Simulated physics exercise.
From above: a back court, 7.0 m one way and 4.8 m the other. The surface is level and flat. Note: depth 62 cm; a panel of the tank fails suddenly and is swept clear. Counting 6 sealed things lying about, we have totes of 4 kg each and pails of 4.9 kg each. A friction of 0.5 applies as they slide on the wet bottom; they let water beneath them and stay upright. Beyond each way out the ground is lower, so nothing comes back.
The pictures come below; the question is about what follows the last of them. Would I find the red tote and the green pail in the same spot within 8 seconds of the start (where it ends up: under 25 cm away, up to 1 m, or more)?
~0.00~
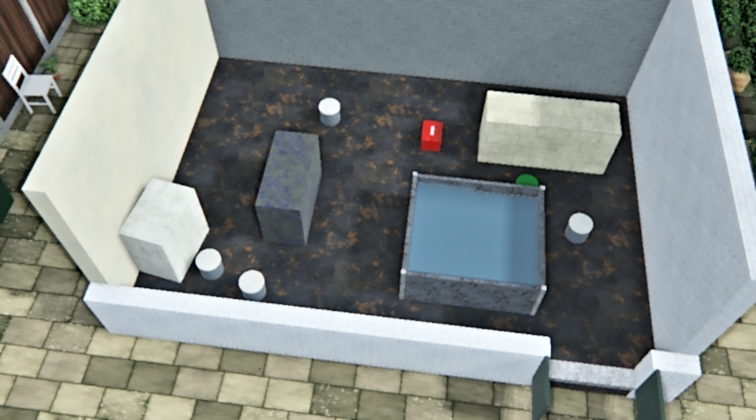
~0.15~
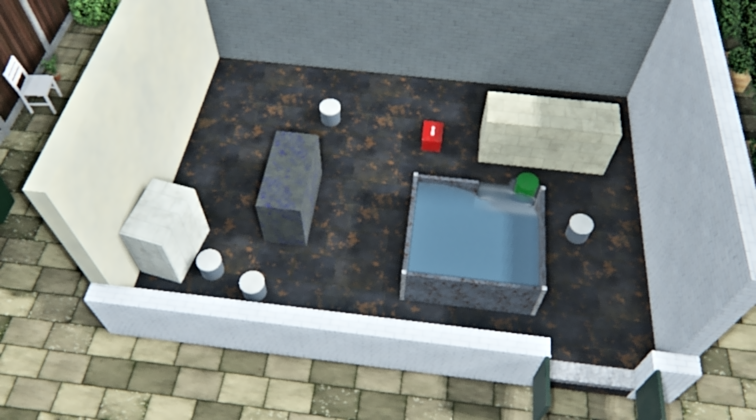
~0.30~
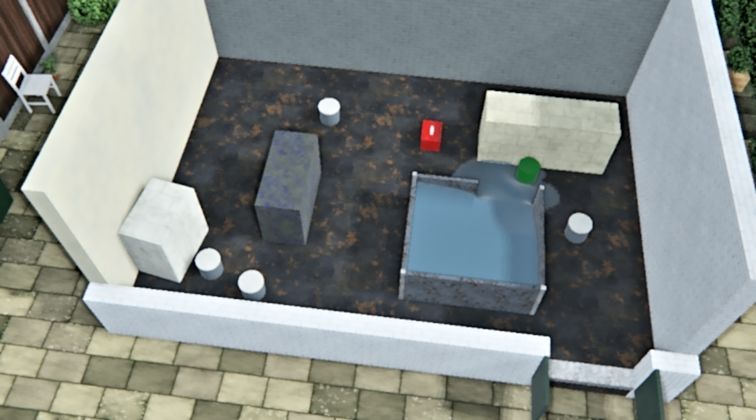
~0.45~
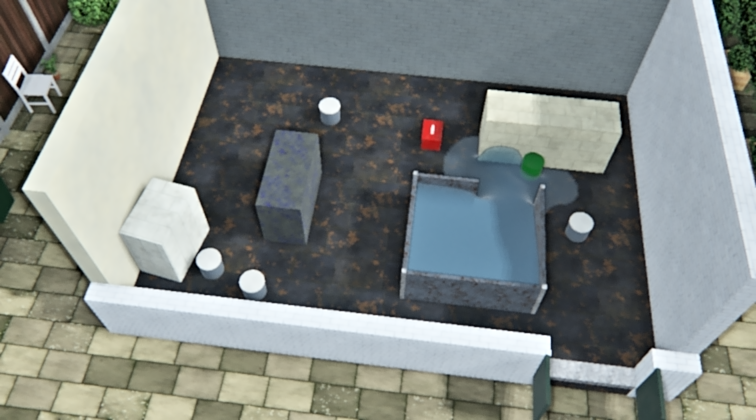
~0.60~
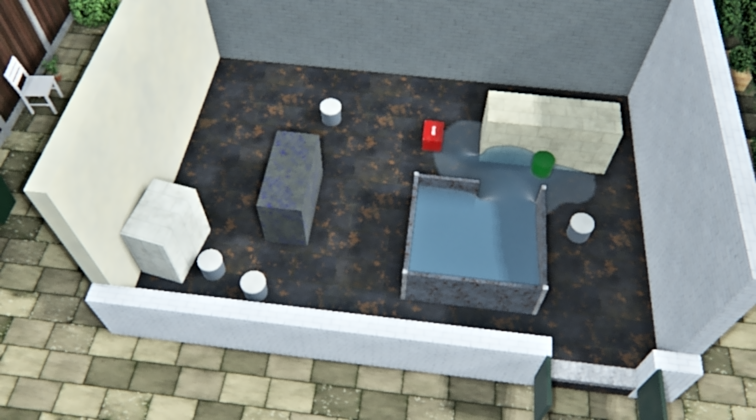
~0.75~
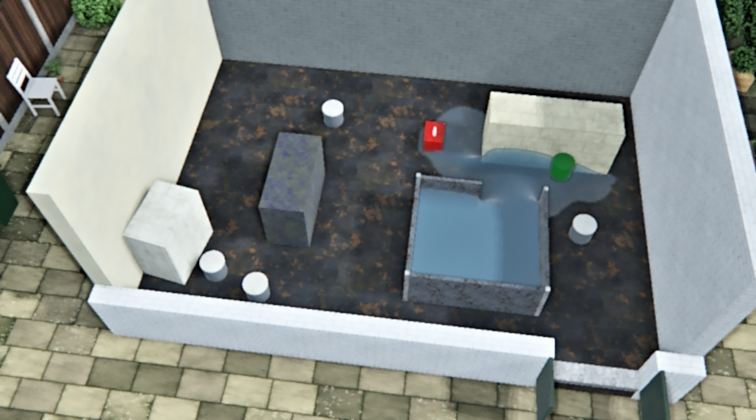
Result: The red tote is relocated far, the green pail is relocated far.
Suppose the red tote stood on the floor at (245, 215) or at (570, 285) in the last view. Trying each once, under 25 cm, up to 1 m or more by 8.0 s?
I'd expect that it is pushed partway first and is pushed partway second.
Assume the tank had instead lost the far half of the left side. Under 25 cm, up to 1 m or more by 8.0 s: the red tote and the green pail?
The red tote would remain almost still and the green pail would remain almost still.
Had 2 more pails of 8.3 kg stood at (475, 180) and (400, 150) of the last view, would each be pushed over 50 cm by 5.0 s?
In the order asked: Clear of the mark; clear of the mark.
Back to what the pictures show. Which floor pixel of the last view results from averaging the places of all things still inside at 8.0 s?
The average lands around (342, 236).
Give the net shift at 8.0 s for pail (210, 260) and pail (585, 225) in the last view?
First 0 cm, then 0 cm.
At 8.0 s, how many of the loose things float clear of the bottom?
1 of them.
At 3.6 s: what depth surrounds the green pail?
Roughly 4 cm at that moment.
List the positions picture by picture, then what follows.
In the first frame, the red tote at (432, 131) rests on the ground; the green pail at (527, 183) rests on the ground; 2.5 m2 under water; 0 of 6 have shifted.
In the second frame, the red tote at (433, 131), on the bottom; the green pail at (528, 181), on the bottom, 4 cm from its start; water covers 3.0 m2; 0 of 6 have shifted.
In the third frame, the red tote at (432, 131), on the bottom; the green pail at (530, 165), on the bottom, 33 cm from its start; water covers 3.6 m2; 1 of 6 have shifted.
In the fourth frame, the red tote at (433, 130), on the bottom; the green pail at (534, 161) rests on the ground, 40 cm from its start; water covers 4.1 m2; 1 of 6 have shifted.
In the fifth frame, the red tote at (434, 131), on the bottom; the green pail at (544, 159), afloat, 44 cm from its start; 4.5 m2 under water; 1 of 6 have shifted.
In the sixth frame, the red tote at (435, 132), on the bottom; the green pail at (564, 161) floats, 58 cm from its start; 4.9 m2 under water; 1 of 6 have shifted.
After 1.6 s the red tote is near (354, 101), 1.4 m from its start, aground; the green pail is near (632, 241), 1.6 m from its start, aground; 0 of 6 are out; 0 afloat.
After 3.6 s the red tote is near (224, 69), 3.7 m from its start, afloat; the green pail is near (560, 332), 2.3 m from its start, aground; 0 of 6 are out; 1 afloat.
After 5.6 s the red tote is near (246, 112), 3.0 m from its start, afloat; the green pail is near (512, 325), 2.3 m from its start, aground; 0 of 6 are out; 2 afloat.
After 8.0 s the red tote is near (226, 203), 3.3 m from its start, afloat; the green pail is near (506, 322), 2.3 m from its start, aground; 0 of 6 are out; 1 afloat.
